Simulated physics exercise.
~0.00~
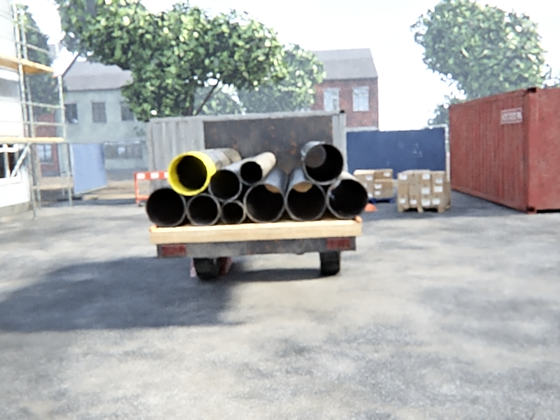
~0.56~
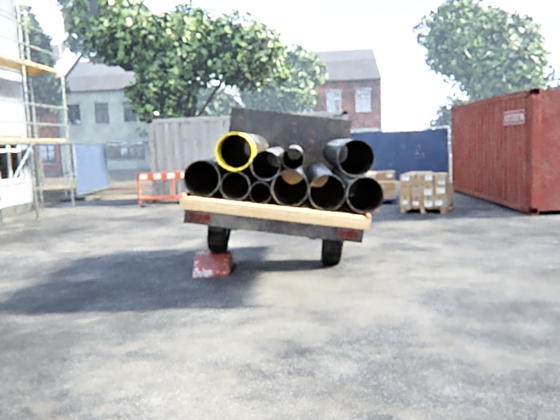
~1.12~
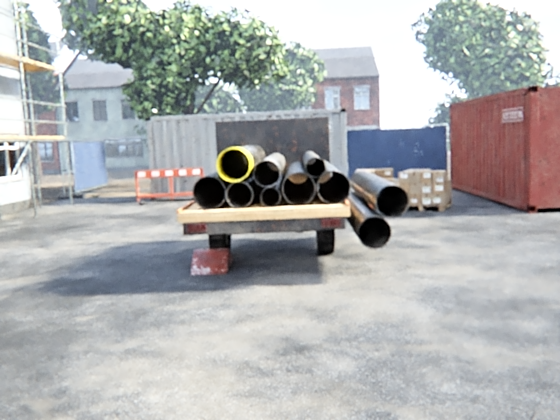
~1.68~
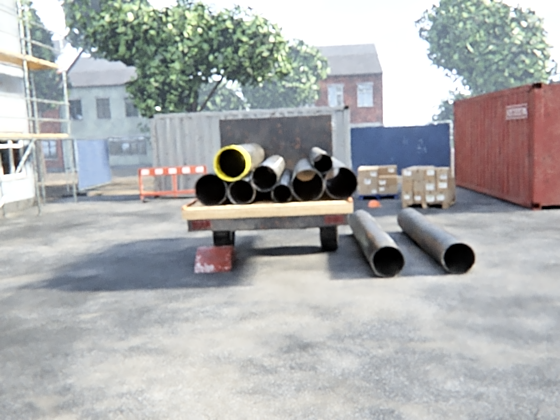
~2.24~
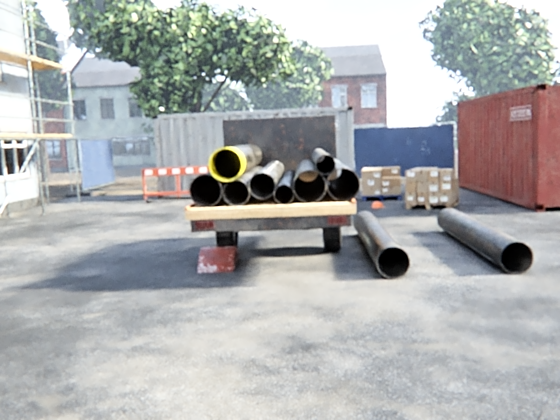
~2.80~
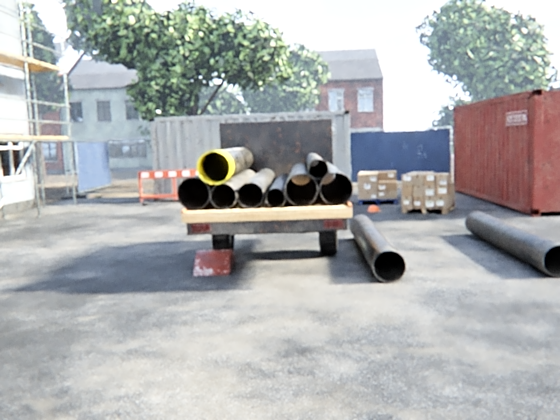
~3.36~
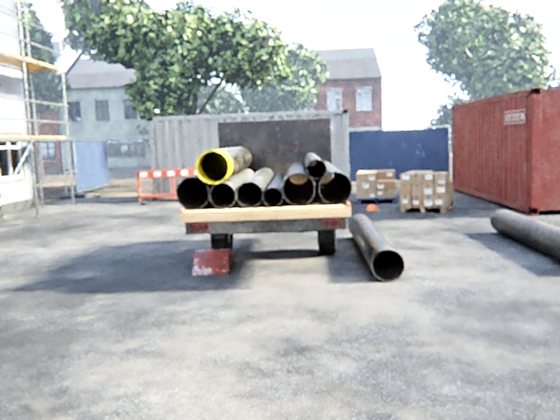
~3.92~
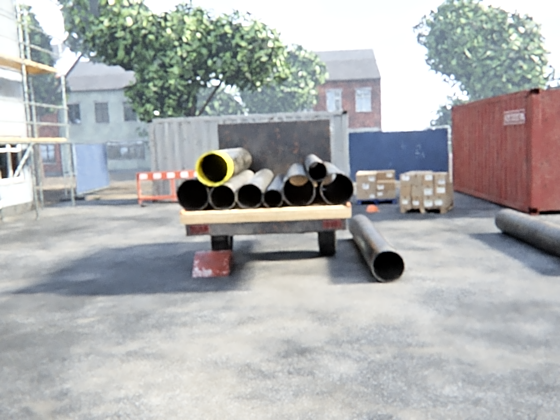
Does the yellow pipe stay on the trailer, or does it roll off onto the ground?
The yellow pipe stays on the trailer, resting on top of other pipes near the left side.
